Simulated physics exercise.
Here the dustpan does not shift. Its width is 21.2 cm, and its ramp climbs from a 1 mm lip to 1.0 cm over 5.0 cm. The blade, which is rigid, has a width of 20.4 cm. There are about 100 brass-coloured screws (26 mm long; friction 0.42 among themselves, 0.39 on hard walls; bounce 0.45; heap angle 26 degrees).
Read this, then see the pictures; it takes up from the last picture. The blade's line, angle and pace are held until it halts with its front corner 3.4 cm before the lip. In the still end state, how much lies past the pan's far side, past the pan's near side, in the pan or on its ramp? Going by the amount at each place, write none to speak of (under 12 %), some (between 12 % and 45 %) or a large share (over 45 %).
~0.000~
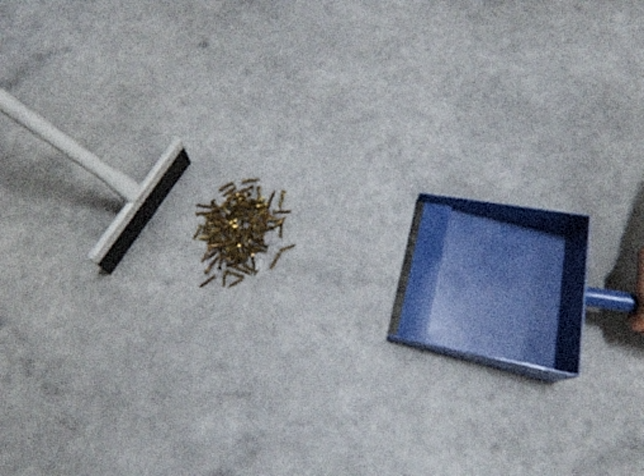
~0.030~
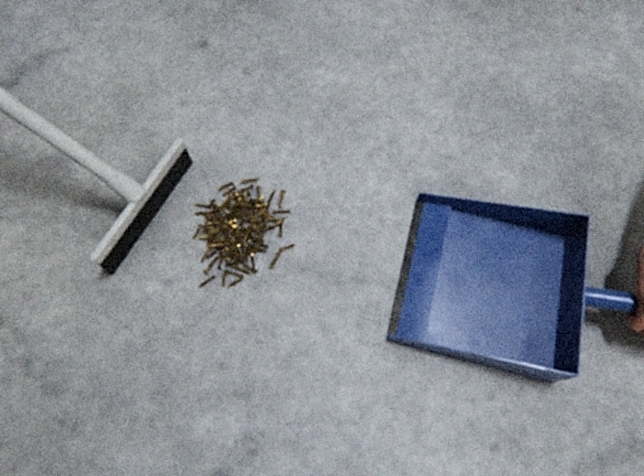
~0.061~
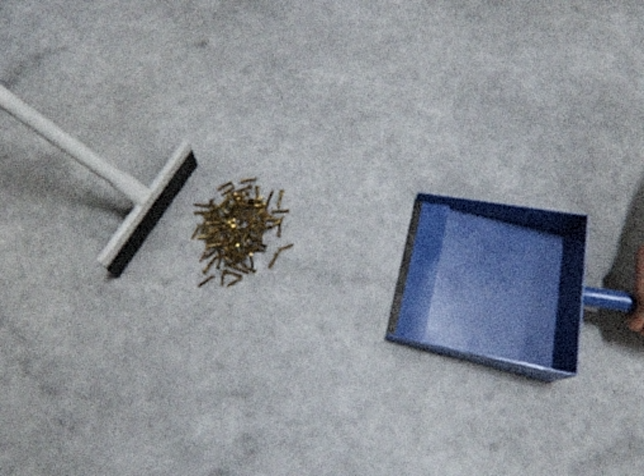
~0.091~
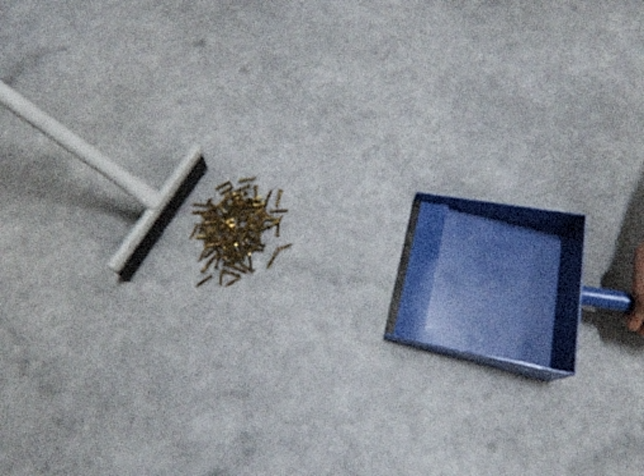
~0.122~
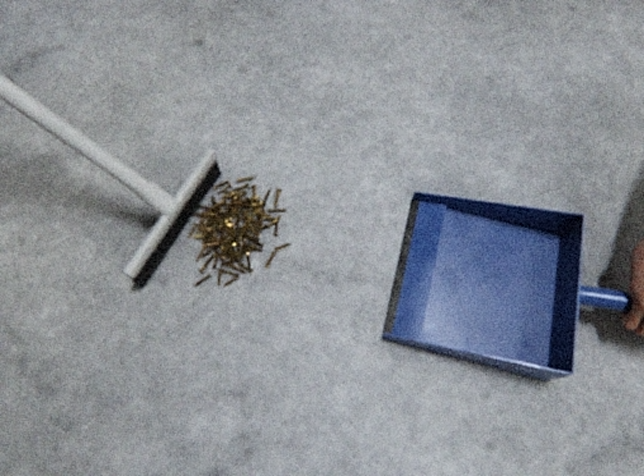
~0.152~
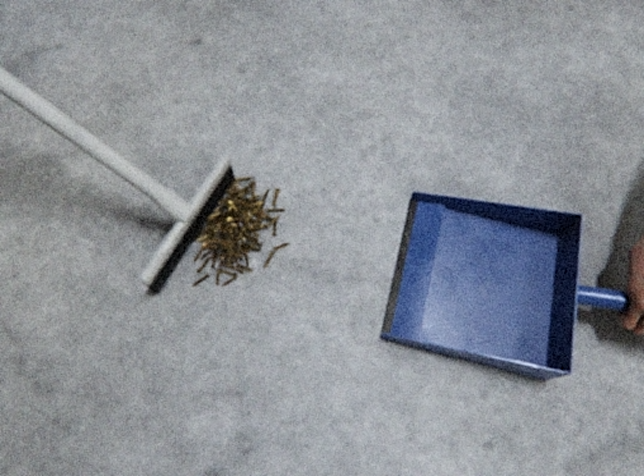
Far side: None to speak of, near side: Some, pan: Some.
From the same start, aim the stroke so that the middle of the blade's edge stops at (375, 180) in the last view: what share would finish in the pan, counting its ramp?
I'd expect around 5 per cent.
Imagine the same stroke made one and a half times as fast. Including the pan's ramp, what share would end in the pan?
I'd guess it lands at about 60 per cent.
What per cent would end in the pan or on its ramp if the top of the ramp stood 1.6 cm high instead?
That would give something like 30 per cent.
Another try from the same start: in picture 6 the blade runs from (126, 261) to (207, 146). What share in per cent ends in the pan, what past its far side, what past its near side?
Pan 5, far 0, near 10.
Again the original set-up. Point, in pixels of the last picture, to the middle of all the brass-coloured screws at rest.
Once everything settles, the centre is around (389, 287).
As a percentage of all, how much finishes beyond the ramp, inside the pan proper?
Roughly 5 in a hundred.
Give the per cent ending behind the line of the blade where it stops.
Roughly 5 per cent of it.
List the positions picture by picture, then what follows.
In the first frame, blade from (95, 259) to (179, 144), moved 0.0 cm, 0 of the pieces shifted so far; middle of the pieces at (238, 231); pan at (494, 289).
In the second frame, blade from (97, 260) to (181, 145), moved 0.4 cm, 0 of the pieces shifted so far; middle of the pieces at (237, 230).
In the third frame, blade from (104, 262) to (187, 147), moved 1.5 cm, 0 of the pieces shifted so far; middle of the pieces at (236, 230).
In the fourth frame, blade from (115, 267) to (198, 151), moved 3.4 cm, 0 of the pieces shifted so far; middle of the pieces at (234, 230).
In the fifth frame, blade from (131, 274) to (212, 156), moved 6.0 cm, 3 of the pieces shifted so far; middle of the pieces at (233, 229).
In the sixth frame, blade from (146, 280) to (227, 162), moved 8.5 cm, 39 of the pieces shifted so far; middle of the pieces at (239, 230); pan at (487, 287). The blade's pace is about 0.83 m/s, heading 6 degrees towards the viewer's side.
After 0.30 s, middle of the blade 16 cm from the lip; 0 % over the lip, far side 0 %, near side 5 %.
After 0.40 s, middle of the blade 8 cm from the lip; 0 % over the lip, far side 0 %, near side 10 %.
After 0.63 s, middle of the blade 6 cm from the lip; 35 % over the lip, far side 5 %, near side 15 %.
At rest (1.7 s), far side 0 %, near side 15 %, pan 35 %, in front of the lip or behind the blade 45 %.
